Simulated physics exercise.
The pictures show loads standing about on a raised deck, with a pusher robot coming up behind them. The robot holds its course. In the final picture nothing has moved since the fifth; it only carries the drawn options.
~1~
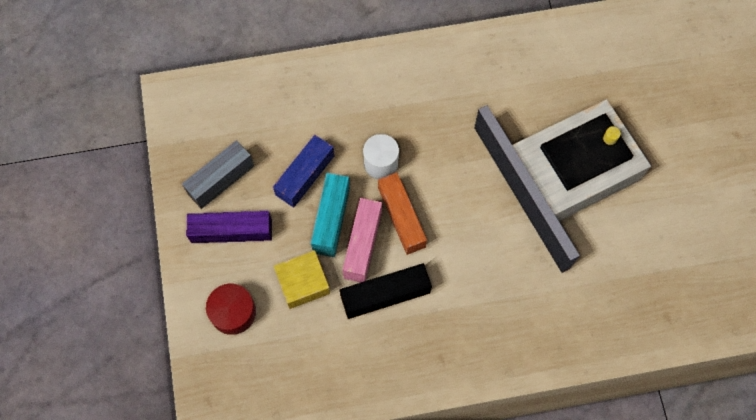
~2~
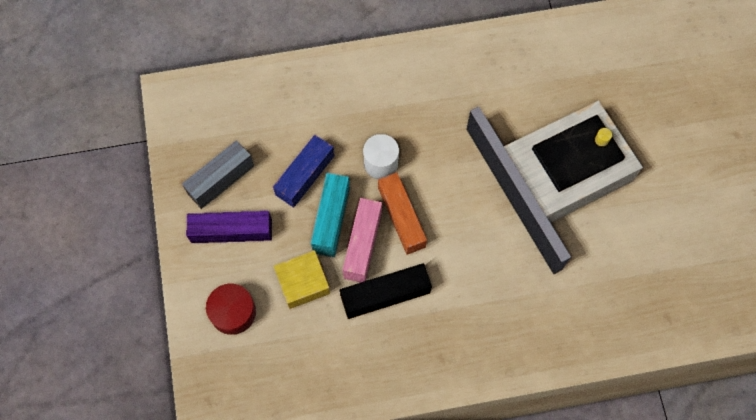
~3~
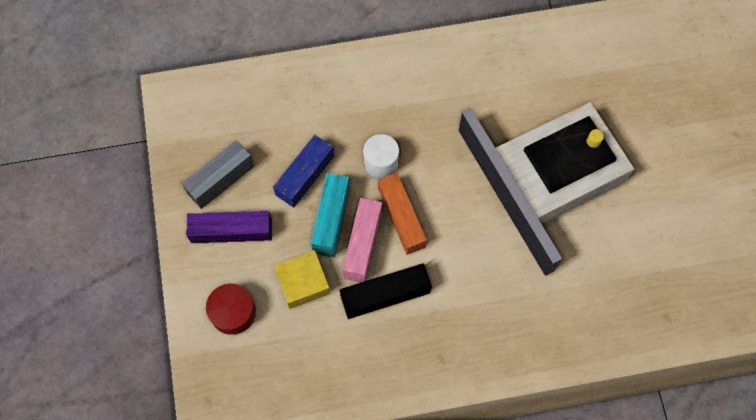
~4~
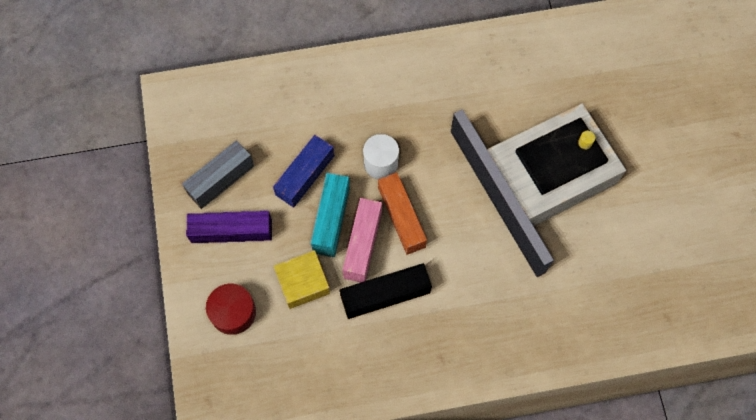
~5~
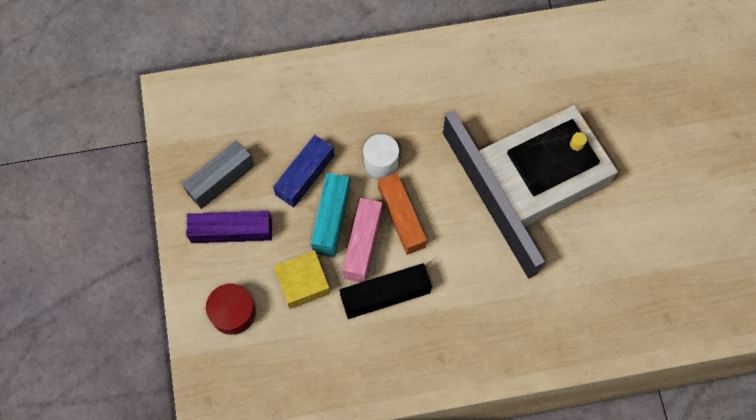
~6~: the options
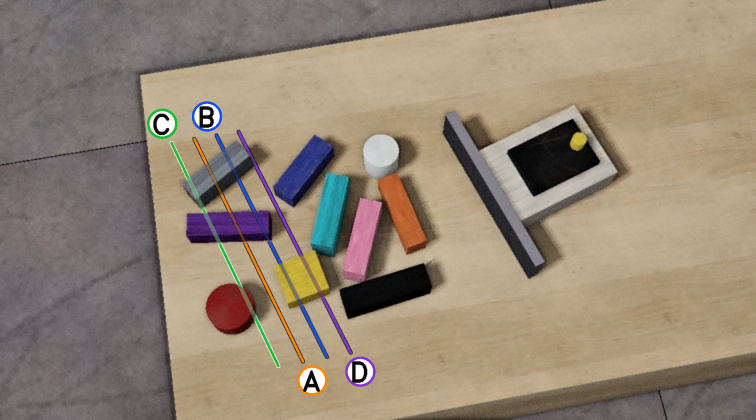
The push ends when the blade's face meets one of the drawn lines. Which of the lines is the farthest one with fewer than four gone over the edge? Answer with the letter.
The farthest such stop is C.
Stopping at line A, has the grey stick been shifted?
Yes.
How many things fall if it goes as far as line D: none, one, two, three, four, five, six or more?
In all, none.
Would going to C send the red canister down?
By then, yes.
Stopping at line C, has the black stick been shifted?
Yes.
On the marked copy, A at (246, 246); B at (269, 242); C at (222, 250); D at (292, 238).
Taking C. A third of the way, robot (452, 176); white canister (346, 169); turquoise stick (326, 219).
Two thirds of the way, robot (355, 192); purple stick (184, 241); red canister (213, 317).
When it is over, robot (278, 205); red canister over the edge; purple stick over the edge; two fallen.
As for the rest, A is within the limit but short; B is within the limit but short; D is within the limit but short.
